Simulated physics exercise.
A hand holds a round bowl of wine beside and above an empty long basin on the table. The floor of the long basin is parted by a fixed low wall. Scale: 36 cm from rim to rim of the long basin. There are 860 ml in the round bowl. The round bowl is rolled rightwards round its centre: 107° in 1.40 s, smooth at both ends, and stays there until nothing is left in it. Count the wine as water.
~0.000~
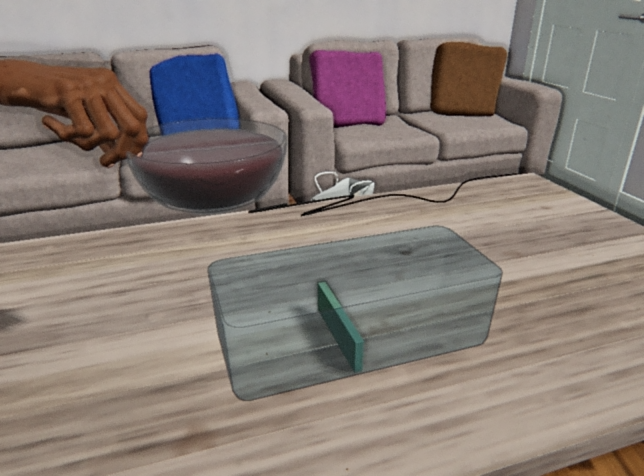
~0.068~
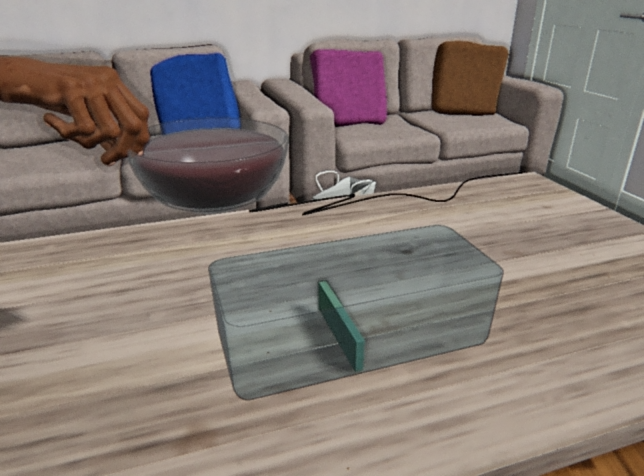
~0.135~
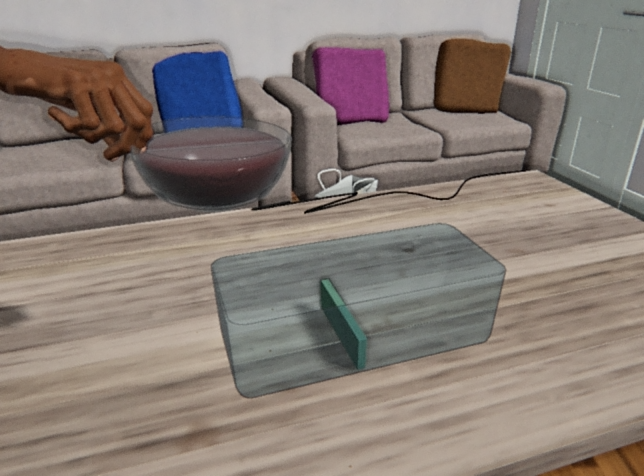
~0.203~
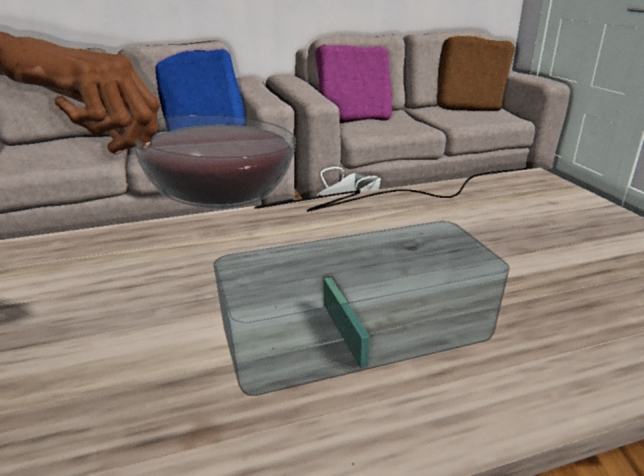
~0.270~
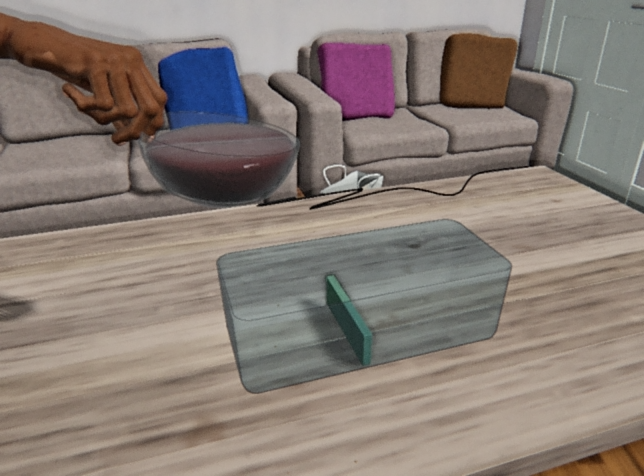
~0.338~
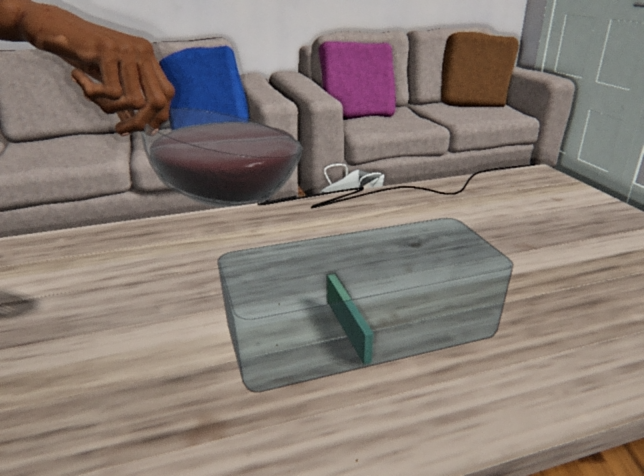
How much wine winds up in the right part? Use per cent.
About 56 per cent.
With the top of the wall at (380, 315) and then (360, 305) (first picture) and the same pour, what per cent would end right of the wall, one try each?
First 15, then 15 per cent.
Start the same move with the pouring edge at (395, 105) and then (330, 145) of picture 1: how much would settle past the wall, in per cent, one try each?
In turn about 95 and 85 per cent.
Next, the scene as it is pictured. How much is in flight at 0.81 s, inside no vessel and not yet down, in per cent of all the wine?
About 36 per cent.
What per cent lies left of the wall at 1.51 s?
Some 44 per cent.
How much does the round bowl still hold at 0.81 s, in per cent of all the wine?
About 32 per cent.
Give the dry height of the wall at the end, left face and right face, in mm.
Some 32 mm on the left and 32 mm on the right.
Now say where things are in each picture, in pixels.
It leans 0°; its right rim is at (283, 133); the wine meets the walls at (129, 155) and (280, 140); the long basin's rim runs from (215, 294) to (473, 249); the wall's top is at (339, 311), in the first frame.
It leans 1°; its right rim is at (284, 133); the wine meets the walls at (130, 154) and (280, 141), in the second frame.
It leans 2°; its right rim is at (287, 134); the wine meets the walls at (133, 151) and (283, 140), in the third frame.
It leans 5°; its right rim is at (292, 136); the wine meets the walls at (139, 149) and (288, 138), in the fourth frame.
It leans 10°; its right rim is at (295, 139); the wine meets the walls at (143, 147) and (290, 136), in the fifth frame.
It leans 15°; its right rim is at (298, 144); the wine meets the walls at (148, 147) and (296, 140); 2 per cent is over the edge, in the sixth frame.
Then, 0.81 s in, the tilt is 66° and 31 per cent is still to pour, 8 is left of the wall and 26 right of it.
Then, 1.15 s in, the tilt is 99° and 1 per cent is still to pour, 39 is left of the wall and 56 right of it.
Then, 1.51 s in, the tilt is 107° and 0 per cent is still to pour, 43 is left of the wall and 56 right of it.
Then, 1.90 s in, the tilt is 107° and 0 per cent is still to pour, 43 is left of the wall and 56 right of it.
Finally, 43 per cent lies left of the wall, 56 right of it and 1 outside.
